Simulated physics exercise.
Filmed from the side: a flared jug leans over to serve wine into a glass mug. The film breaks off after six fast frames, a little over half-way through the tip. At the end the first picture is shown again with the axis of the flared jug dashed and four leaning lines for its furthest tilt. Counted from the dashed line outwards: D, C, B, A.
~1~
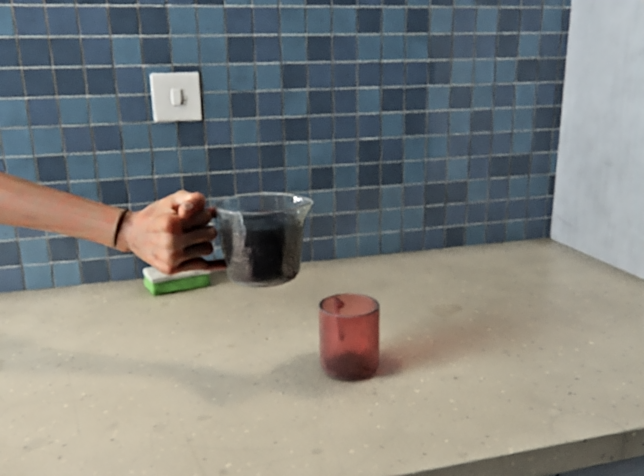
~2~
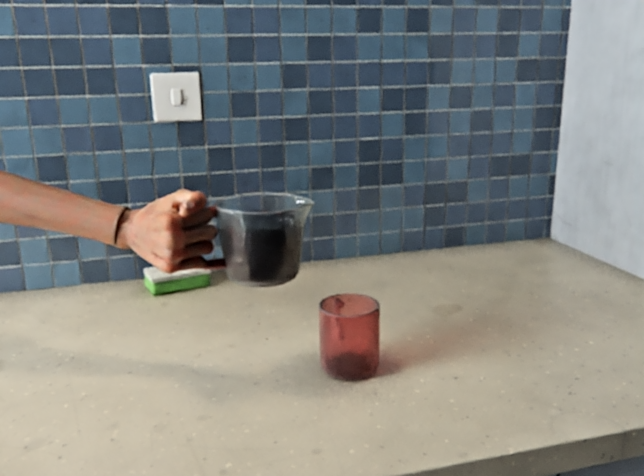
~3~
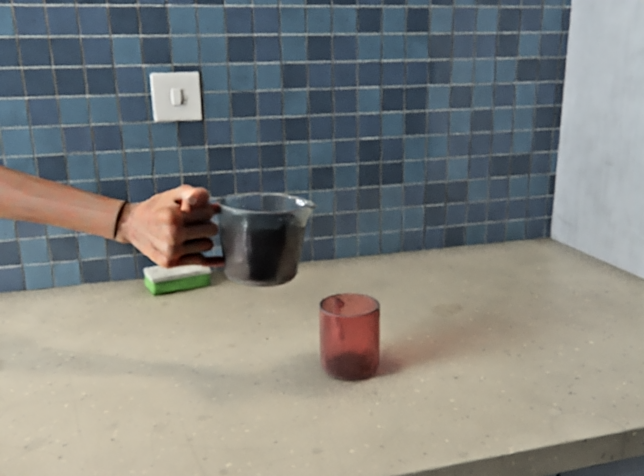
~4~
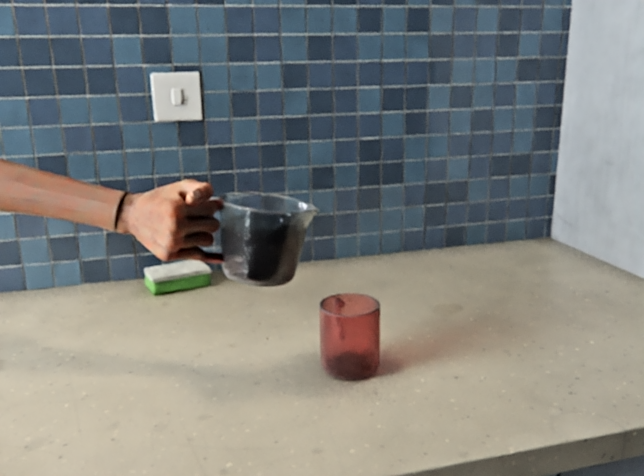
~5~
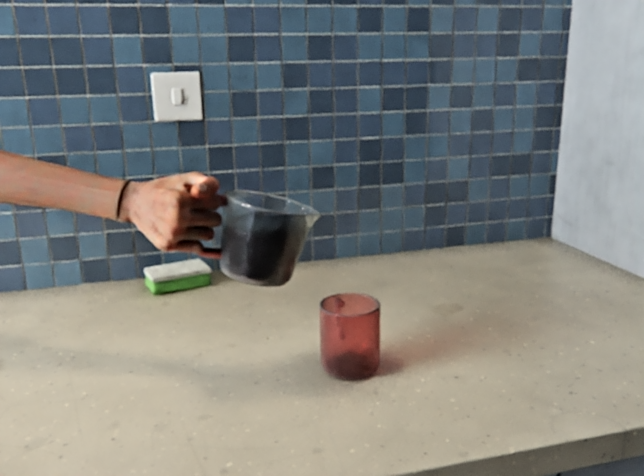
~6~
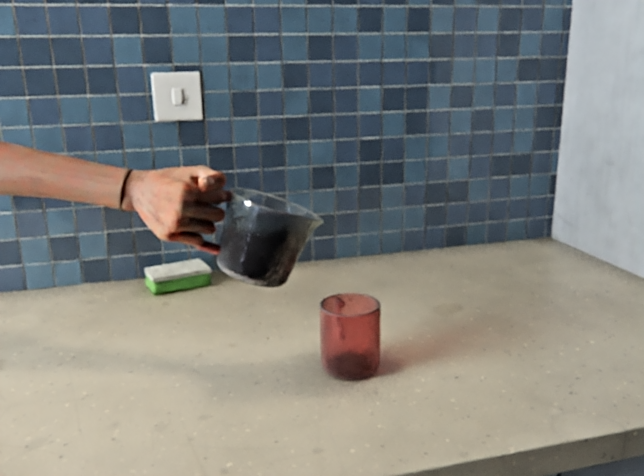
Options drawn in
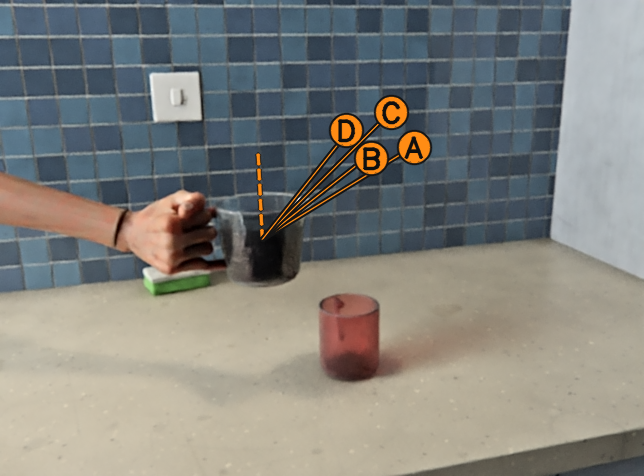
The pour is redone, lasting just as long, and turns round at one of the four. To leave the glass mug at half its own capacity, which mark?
B beats the others.
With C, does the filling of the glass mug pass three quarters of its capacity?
No, it does not.
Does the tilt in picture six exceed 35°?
No.
On the marked copy, A at (399, 155); B at (355, 166); C at (378, 123); D at (336, 145).
If A is chosen, the glass mug ends with about 64 % of what it can hold.
If B is chosen, the glass mug ends with about 50 % of what it can hold.
If C is chosen, the glass mug ends with about 36 % of what it can hold.
If D is chosen, the glass mug ends with about 23 % of what it can hold.
